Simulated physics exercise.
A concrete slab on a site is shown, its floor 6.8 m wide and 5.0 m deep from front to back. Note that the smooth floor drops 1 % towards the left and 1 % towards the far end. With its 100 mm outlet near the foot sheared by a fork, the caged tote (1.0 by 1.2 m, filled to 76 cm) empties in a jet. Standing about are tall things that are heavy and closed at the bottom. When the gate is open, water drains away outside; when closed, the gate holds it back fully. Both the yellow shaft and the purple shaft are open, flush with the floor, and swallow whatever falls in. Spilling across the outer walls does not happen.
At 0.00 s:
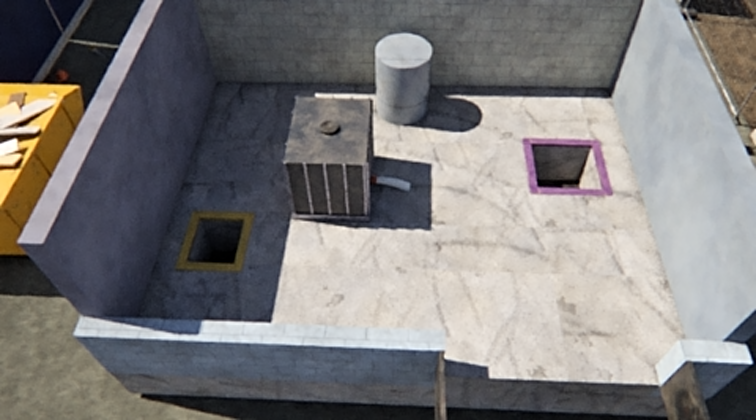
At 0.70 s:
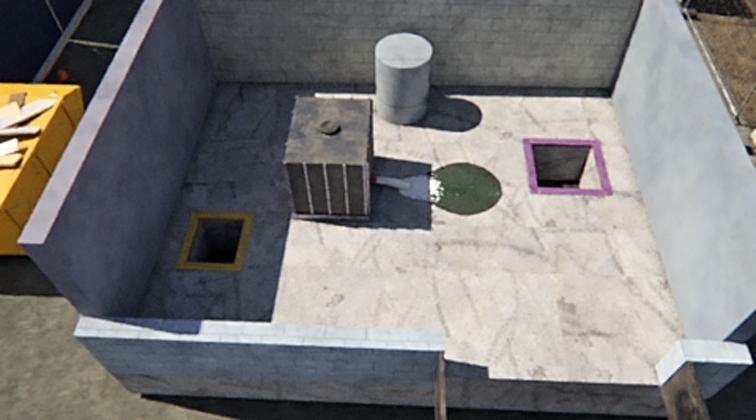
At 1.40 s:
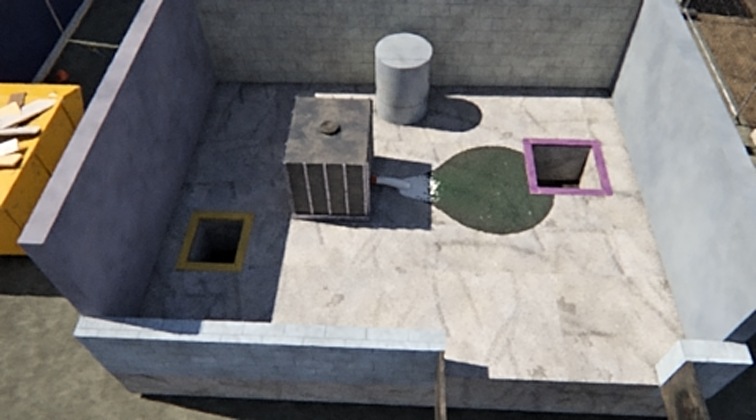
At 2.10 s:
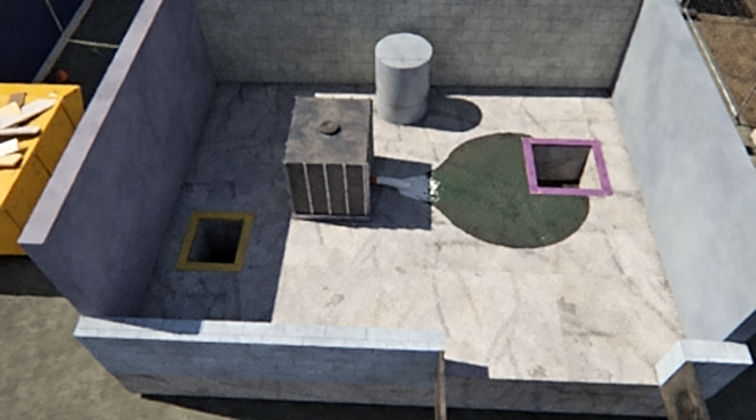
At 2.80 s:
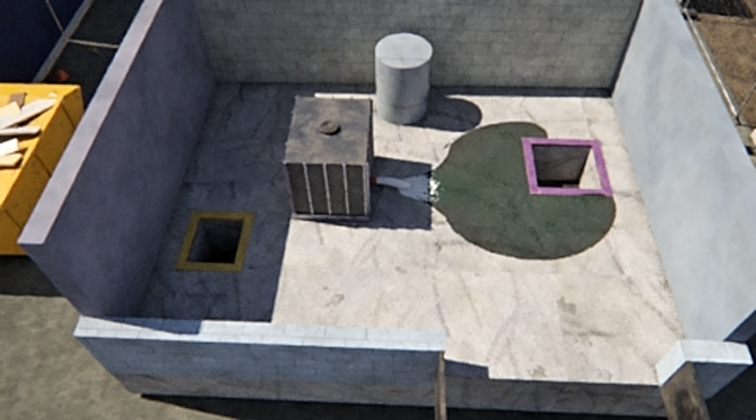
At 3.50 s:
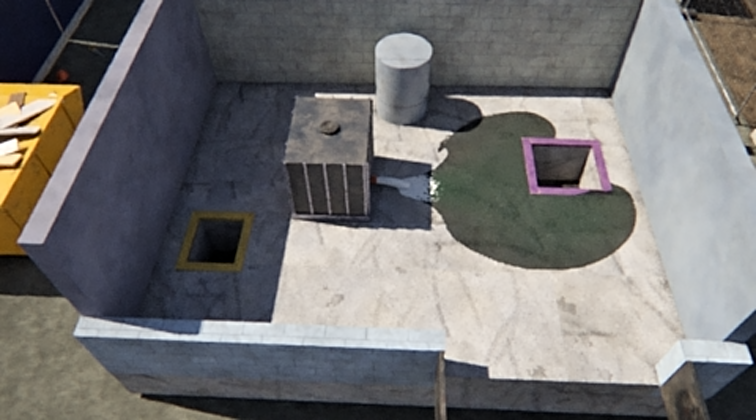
A walled concrete slab on a building site is seen from high above its open front, and the camera stays still. A dark ribbed tote stands left of centre before a pale grey cylinder, with a yellow-framed opening at left, a purple-framed one at right and an orange skip outside. Water jets rightward from the tote's foot, and a dark green sheet spreads across the floor, surrounding the purple frame and widening toward the front and back.
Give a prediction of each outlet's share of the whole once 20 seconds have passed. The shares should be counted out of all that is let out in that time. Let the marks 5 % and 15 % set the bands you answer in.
I would say the gate takes under 5 %; the yellow pit takes not even 5 %; the purple pit takes above 15 %.
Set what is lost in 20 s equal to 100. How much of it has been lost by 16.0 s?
It comes to around 80 percent.
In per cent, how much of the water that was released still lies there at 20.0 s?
I'd put what remains at some 50 per cent.
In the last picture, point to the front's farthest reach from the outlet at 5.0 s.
(650, 240).
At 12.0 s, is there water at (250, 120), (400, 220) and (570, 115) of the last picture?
Point 1: Unwetted; point 2: Submerged; point 3: Submerged.
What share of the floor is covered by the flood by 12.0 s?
Something near 35 per cent.
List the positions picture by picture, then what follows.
In the first picture, the jet has just started at (389, 181); the ground is still dry.
In the second picture, the jet leaves at (389, 181); the sheet reaches (497, 183), 1.9 m away, and wets 0.9 m2.
In the third picture, the jet leaves at (389, 181); the sheet reaches (550, 203), 2.6 m away, and wets 2.3 m2.
In the fourth picture, from the spout at (389, 181) the water has spread over 3.2 m2; its tip is at (586, 211), and it is 1.1 cm deep on average.
In the fifth picture, from the spout at (389, 181) the water has spread over 4.0 m2; its tip is at (612, 215), and it is 1.1 cm deep on average.
In the sixth picture, the jet leaves at (389, 181); the sheet reaches (633, 212), 3.8 m away, and wets 4.9 m2.
After 5.0 s water covers 20 % of the floor and is deepest (5 cm) near (412, 184); gone so far, the gate 0 %, the yellow pit 0 %, the purple pit 9 %.
After 8.0 s water covers 30 % of the floor and is deepest (5 cm) near (412, 184); gone so far, the gate 0 %, the yellow pit 0 %, the purple pit 17 %.
After 12.0 s water covers 35 % of the floor and is deepest (4 cm) near (412, 184); gone so far, the gate 0 %, the yellow pit 0 %, the purple pit 29 %.
After 16.0 s water covers 45 % of the floor and is deepest (4 cm) near (412, 184); gone so far, the gate 0 %, the yellow pit 0 %, the purple pit 40 %.
After 20.0 s water covers 50 % of the floor and is deepest (4 cm) near (412, 184); gone so far, the gate 0 %, the yellow pit 0 %, the purple pit 50 %.
